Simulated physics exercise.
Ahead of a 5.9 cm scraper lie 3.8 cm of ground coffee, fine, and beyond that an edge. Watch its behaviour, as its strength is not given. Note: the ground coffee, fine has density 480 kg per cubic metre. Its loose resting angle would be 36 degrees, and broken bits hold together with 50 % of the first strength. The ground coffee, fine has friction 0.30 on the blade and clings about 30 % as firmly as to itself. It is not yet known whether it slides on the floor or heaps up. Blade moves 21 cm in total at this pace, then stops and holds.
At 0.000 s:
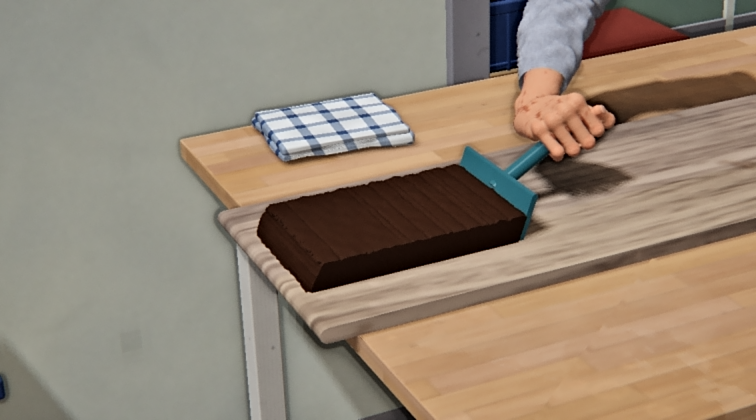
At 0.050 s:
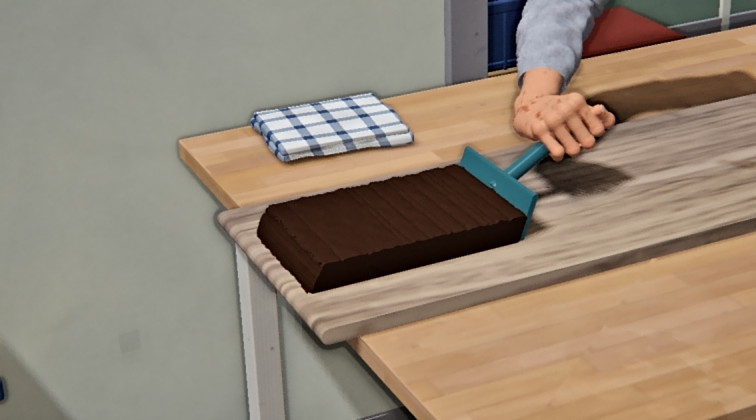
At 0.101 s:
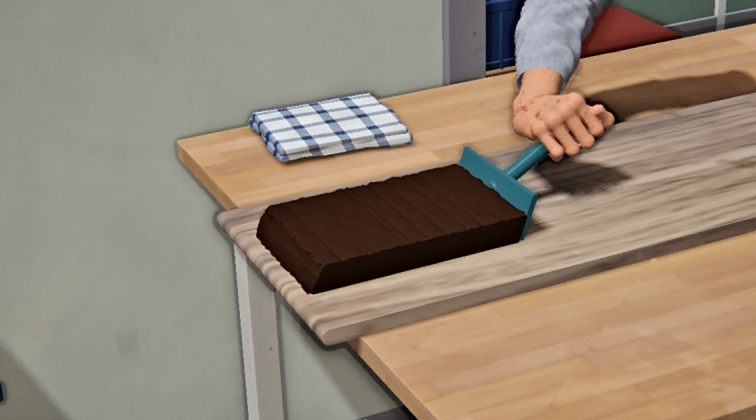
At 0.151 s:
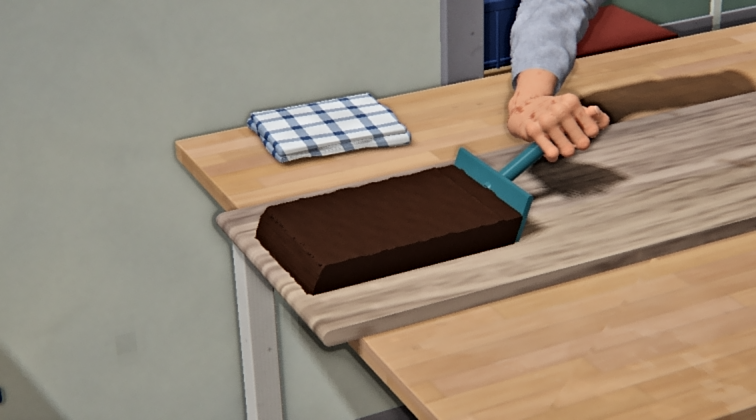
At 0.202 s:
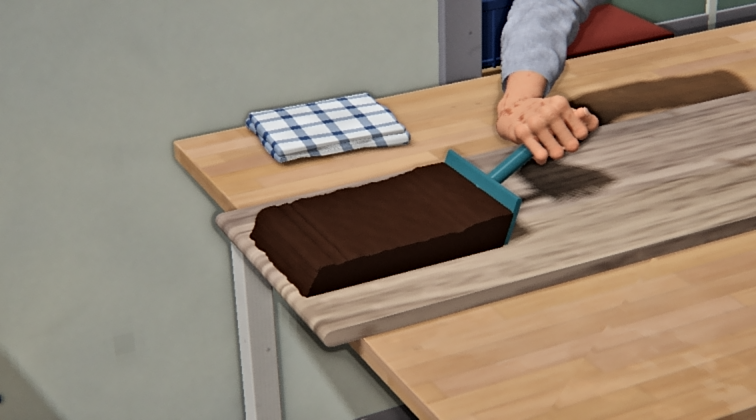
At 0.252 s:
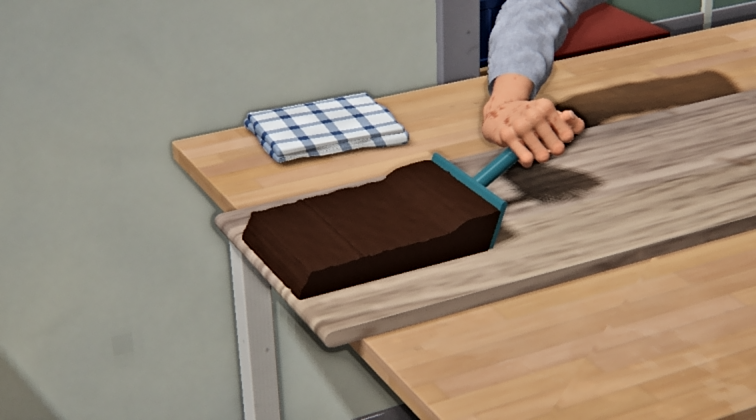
On a wooden board laid across a table, a hand held a teal scraper still against a dark brown block, then pushed it a short way left, and the block's top grew rougher and bulged upward.
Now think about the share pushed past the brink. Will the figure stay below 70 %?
Yes, it is below 70 %.
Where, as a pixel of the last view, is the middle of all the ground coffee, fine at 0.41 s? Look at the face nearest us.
Estimated pixel: (361, 270).
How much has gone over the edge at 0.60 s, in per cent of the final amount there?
That figure sits at some 60 percent.
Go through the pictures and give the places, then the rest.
The first picture shows foot of the blade at (519, 242), not yet moved; leading edge of the ground coffee, fine at (312, 292), piled 3.7 cm high.
The second picture shows foot of the blade at (519, 242), not yet moved; leading edge of the ground coffee, fine at (313, 293), piled 3.7 cm high.
The third picture shows foot of the blade at (519, 243), not yet moved; leading edge of the ground coffee, fine at (313, 294), piled 3.7 cm high.
The fourth picture shows foot of the blade at (514, 244), moved 8 mm; leading edge of the ground coffee, fine at (313, 293), piled 3.9 cm high.
The fifth picture shows foot of the blade at (503, 247), moved 2.4 cm; leading edge of the ground coffee, fine at (309, 296), piled 4.5 cm high.
The sixth picture shows foot of the blade at (488, 251), moved 4.7 cm; leading edge of the ground coffee, fine at (301, 298), piled 5.2 cm high.
After 0.41 s, 0 % has gone over the edge.
After 0.60 s, 28 % has gone over the edge.
After 0.78 s, 47 % has gone over the edge.
After 0.97 s, 47 % has gone over the edge.
After 1.24 s, at the end, 48 % has gone over the edge.
